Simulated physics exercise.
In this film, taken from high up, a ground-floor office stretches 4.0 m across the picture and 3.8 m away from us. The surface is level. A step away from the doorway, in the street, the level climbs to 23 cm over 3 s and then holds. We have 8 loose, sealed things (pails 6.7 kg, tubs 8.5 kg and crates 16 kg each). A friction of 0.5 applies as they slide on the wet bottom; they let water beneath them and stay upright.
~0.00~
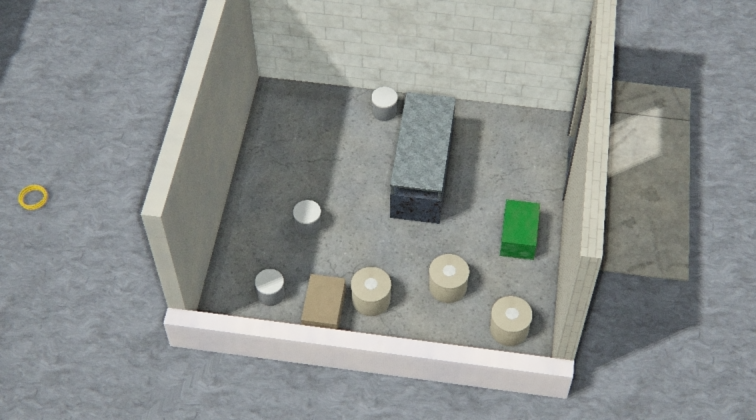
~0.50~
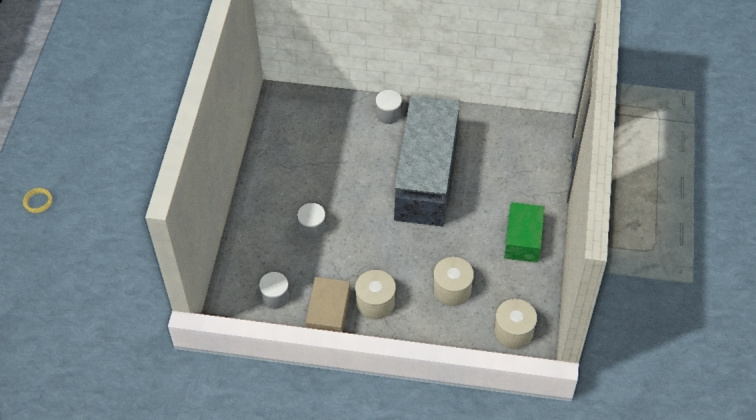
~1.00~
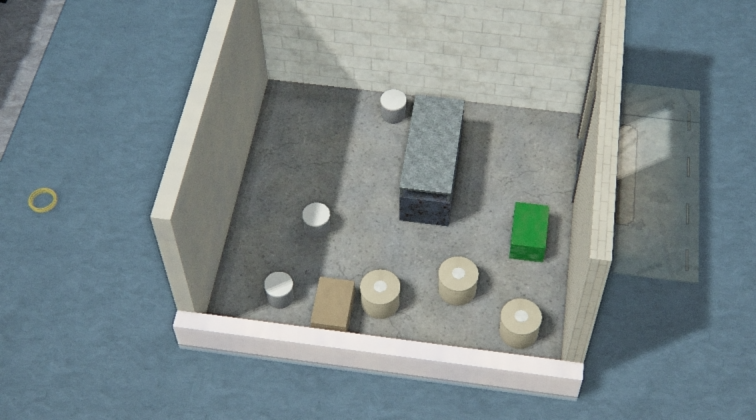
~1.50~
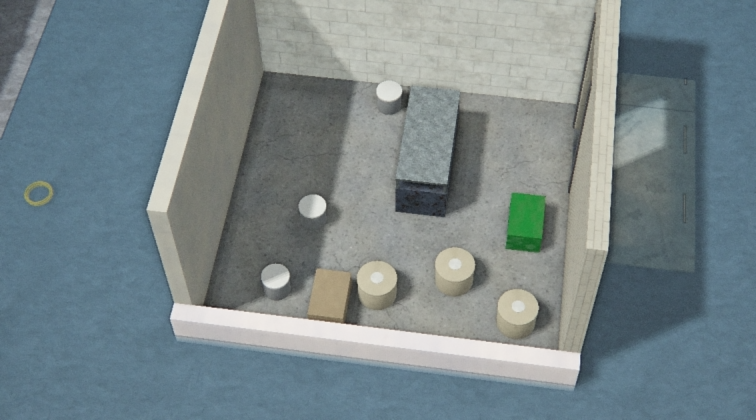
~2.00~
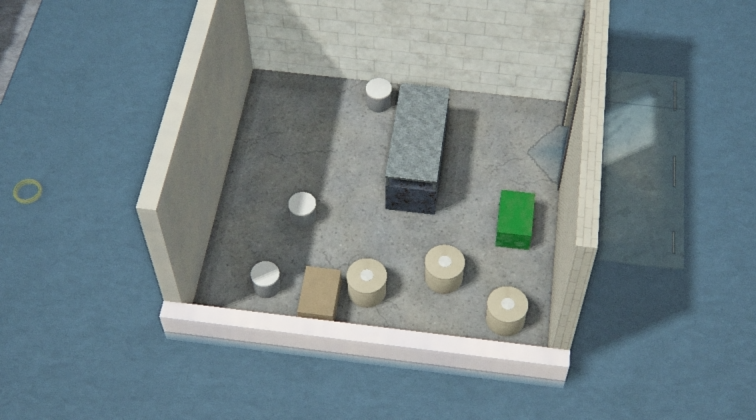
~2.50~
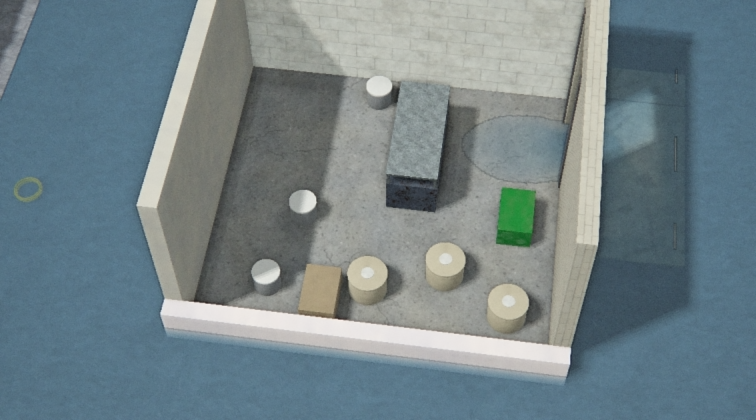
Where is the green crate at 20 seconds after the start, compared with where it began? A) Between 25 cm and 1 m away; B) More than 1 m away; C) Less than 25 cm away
A.
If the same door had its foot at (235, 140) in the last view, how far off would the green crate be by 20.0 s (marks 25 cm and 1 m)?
The green crate ends up a little way over.
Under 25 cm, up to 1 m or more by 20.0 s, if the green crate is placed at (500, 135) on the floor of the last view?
Outcome - it ends up well away.
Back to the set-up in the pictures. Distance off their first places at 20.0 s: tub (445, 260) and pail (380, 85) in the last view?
Net displacement, in order: 120 cm; 200 cm.
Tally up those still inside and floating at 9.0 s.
At that moment it comes to 2.
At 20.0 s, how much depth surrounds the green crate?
Depth: About 16 cm.
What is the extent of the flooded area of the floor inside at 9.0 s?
Around 14 m2 of it.
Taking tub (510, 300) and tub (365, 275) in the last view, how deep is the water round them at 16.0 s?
About 12 and 10 cm.
After 4.0 s the green crate is near (517, 210), 0.0 m from its start, aground; 0 afloat.
After 9.0 s the green crate is near (517, 210), 0.0 m from its start, aground; 2 afloat.
After 16.0 s the green crate is near (520, 278), 1.0 m from its start, afloat; 8 afloat.
After 20.0 s the green crate is near (475, 168), 0.7 m from its start, afloat; 8 afloat.
